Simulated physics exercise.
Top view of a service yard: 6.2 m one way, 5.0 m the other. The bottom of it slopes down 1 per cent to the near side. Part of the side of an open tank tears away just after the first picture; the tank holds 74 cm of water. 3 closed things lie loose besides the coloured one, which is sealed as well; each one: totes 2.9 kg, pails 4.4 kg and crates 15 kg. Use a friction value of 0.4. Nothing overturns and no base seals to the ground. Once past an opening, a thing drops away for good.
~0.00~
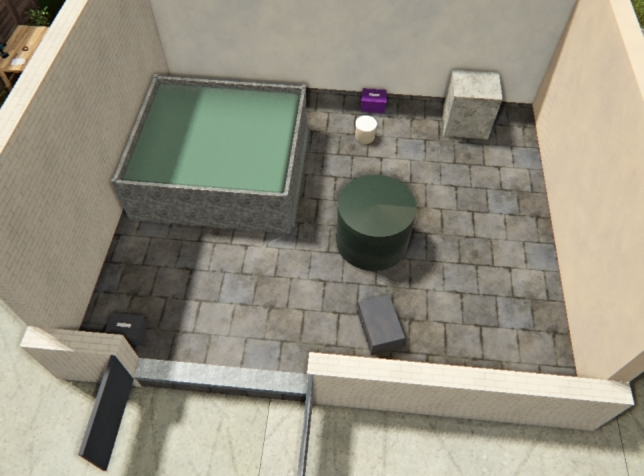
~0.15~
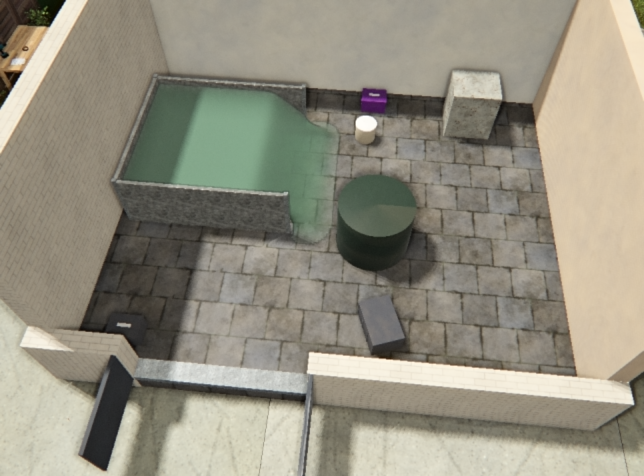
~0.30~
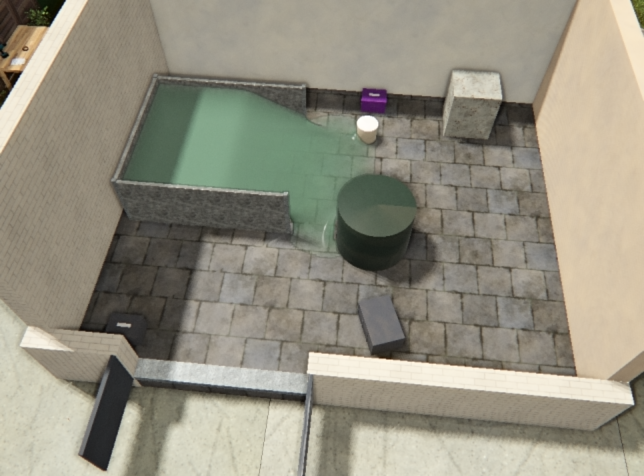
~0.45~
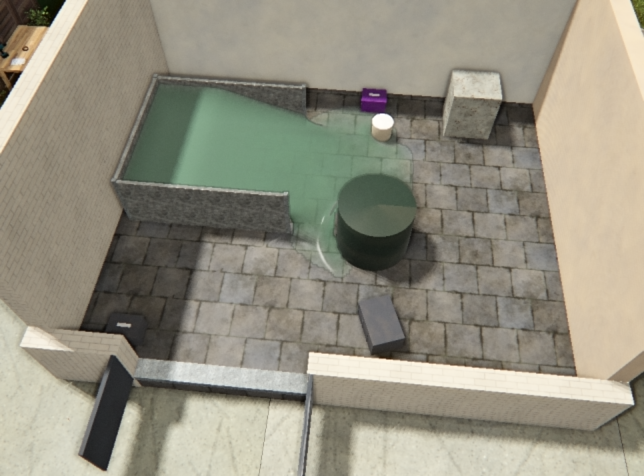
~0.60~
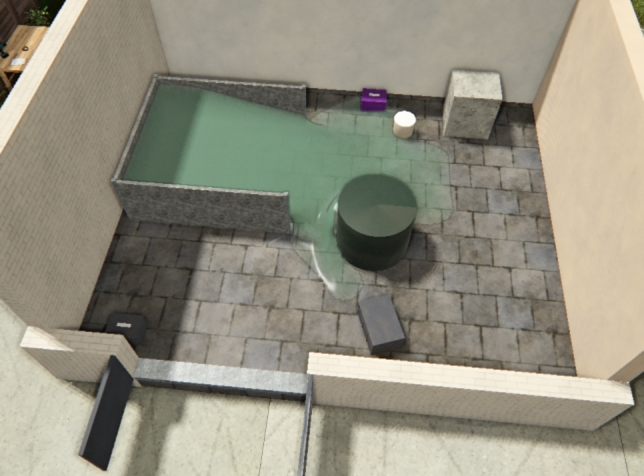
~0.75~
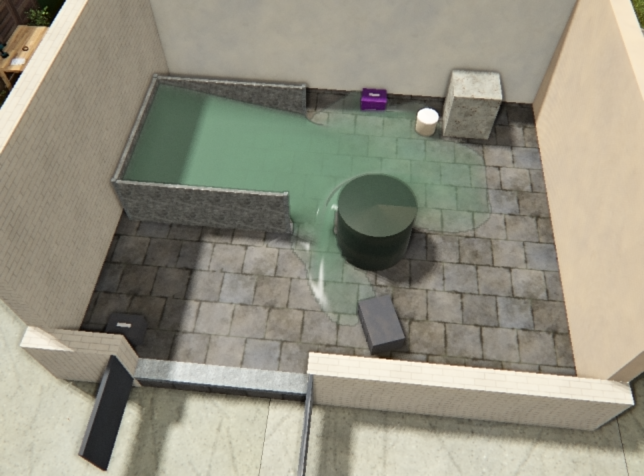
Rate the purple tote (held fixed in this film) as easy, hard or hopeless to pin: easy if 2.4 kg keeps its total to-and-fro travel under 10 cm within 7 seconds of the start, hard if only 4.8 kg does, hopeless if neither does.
It is hopeless.
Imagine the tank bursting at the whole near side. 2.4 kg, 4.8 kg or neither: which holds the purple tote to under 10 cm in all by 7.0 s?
Then the lighter mass suffices.
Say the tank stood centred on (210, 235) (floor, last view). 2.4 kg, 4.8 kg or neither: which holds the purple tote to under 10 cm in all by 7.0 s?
Then, put simply, both options fail.
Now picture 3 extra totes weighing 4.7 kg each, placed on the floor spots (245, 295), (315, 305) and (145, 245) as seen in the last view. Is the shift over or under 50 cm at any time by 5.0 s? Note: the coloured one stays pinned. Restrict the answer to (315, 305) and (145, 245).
Result, in order - above threshold; below threshold.
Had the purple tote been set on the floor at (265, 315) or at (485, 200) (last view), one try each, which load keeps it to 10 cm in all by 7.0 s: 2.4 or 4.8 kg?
Respectively, neither option; neither option.
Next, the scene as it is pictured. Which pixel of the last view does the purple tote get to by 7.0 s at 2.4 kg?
Somewhere around (192, 85).
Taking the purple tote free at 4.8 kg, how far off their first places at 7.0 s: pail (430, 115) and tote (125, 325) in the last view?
Net distance: First 60 cm, second 20 cm.
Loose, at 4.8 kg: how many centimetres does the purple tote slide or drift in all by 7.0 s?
600 cm or so in all.
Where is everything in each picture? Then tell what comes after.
The first picture shows the purple tote at (374, 95) rests on the ground; 4.5 m2 under water; 0 of 4 have shifted.
The second picture shows the purple tote at (374, 95) rests on the ground; water covers 5.6 m2; 0 of 4 have shifted.
The third picture shows the purple tote at (374, 95) rests on the ground; water covers 6.9 m2; 0 of 4 have shifted.
The fourth picture shows the purple tote at (374, 95) rests on the ground; water covers 8.2 m2; 1 of 4 have shifted.
The fifth picture shows the purple tote at (374, 95) rests on the ground; 9.5 m2 under water; 1 of 4 have shifted.
The sixth picture shows the purple tote at (374, 95), on the bottom; water covers 11.2 m2; 1 of 4 have shifted.
After 1.4 s the purple tote would be 40 cm from its start with 2.4 kg and 39 cm from its start with 4.8 kg; 7 cm of water round it then.
After 3.1 s the purple tote would be 50 cm from its start with 2.4 kg and 68 cm from its start with 4.8 kg; 13 cm of water round it then.
After 4.9 s the purple tote would be 321 cm from its start with 2.4 kg and 327 cm from its start with 4.8 kg; 19 cm of water round it then.
After 7.0 s the purple tote would be 293 cm from its start with 2.4 kg and 247 cm from its start with 4.8 kg; 14 cm of water round it then.
